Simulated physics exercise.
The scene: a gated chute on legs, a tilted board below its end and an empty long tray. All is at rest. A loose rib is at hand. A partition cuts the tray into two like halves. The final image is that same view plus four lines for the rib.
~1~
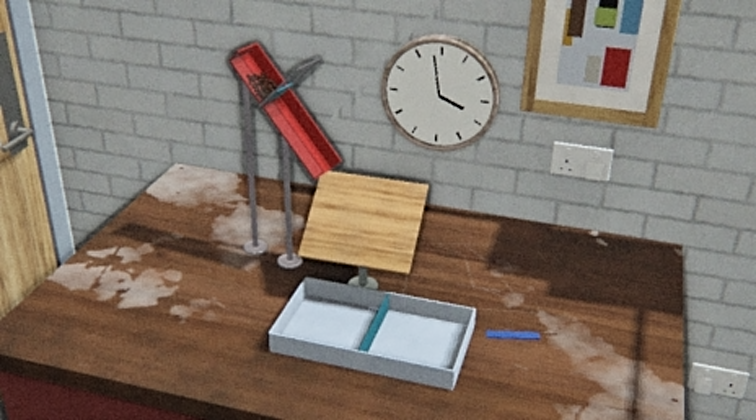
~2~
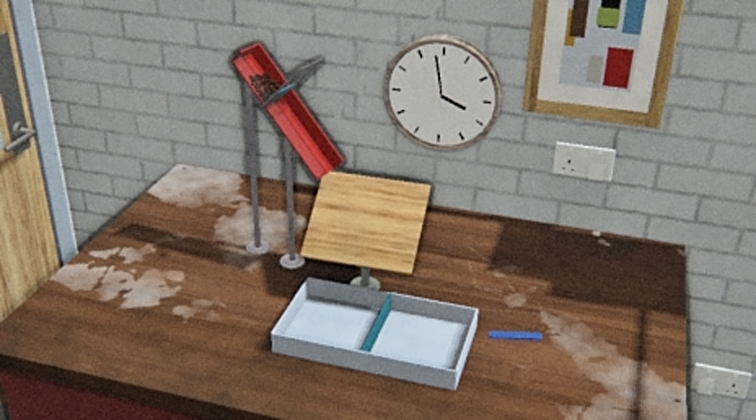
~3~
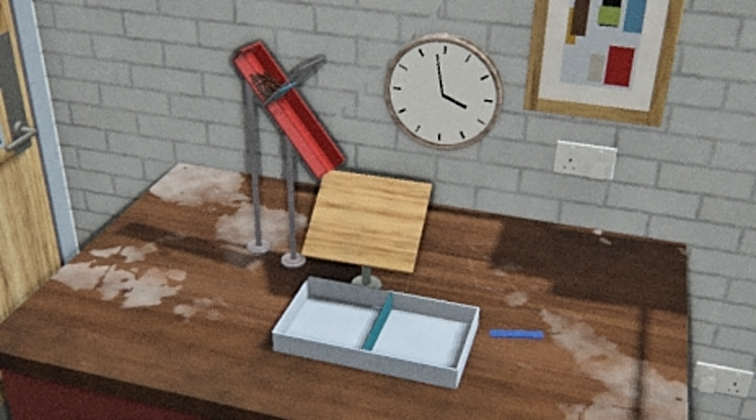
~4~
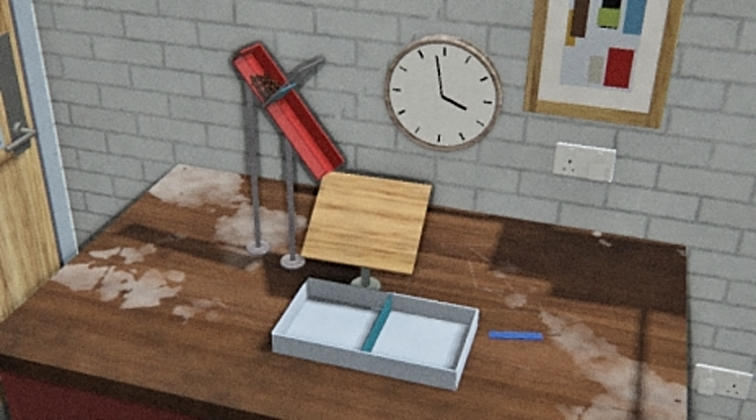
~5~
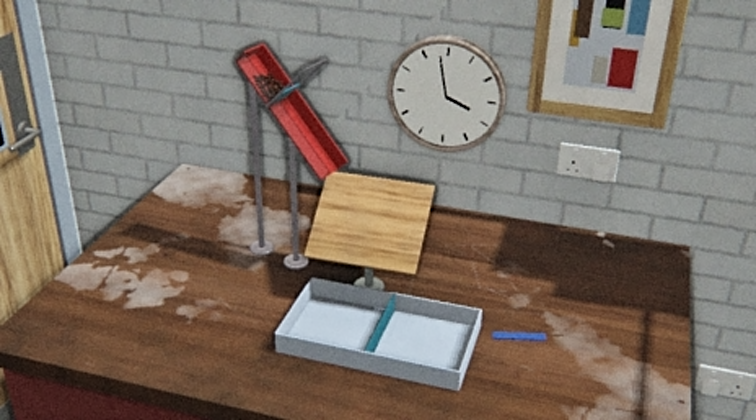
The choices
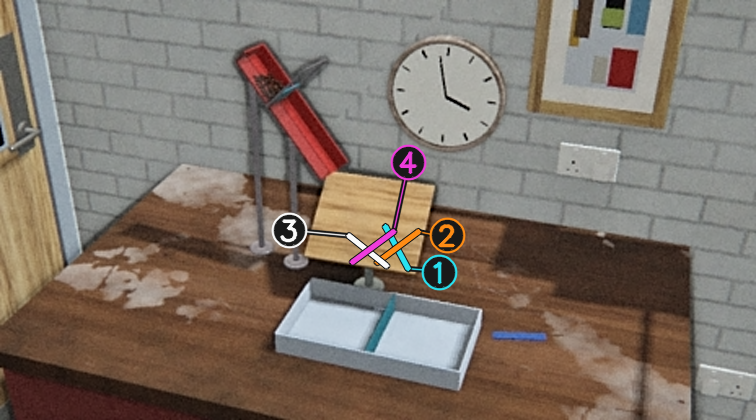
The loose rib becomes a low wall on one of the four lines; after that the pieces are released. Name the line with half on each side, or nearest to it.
1.
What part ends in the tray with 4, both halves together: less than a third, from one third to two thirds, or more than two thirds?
More than two thirds.
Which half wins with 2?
Left.
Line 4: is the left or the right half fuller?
The left half.
On the marked copy, line 1 from (385, 226) to (408, 268); line 2 from (418, 231) to (377, 262); line 3 from (348, 235) to (386, 265); line 4 from (393, 231) to (352, 262).
With 1, of what is caught, roughly a third in the left half, roughly two thirds in the right.
With 2, of what is caught, the larger part in the left half, about a tenth in the right.
With 3, of what is caught, about a tenth in the left half, almost all in the right.
With 4, of what is caught, almost all in the left half, about a tenth in the right.
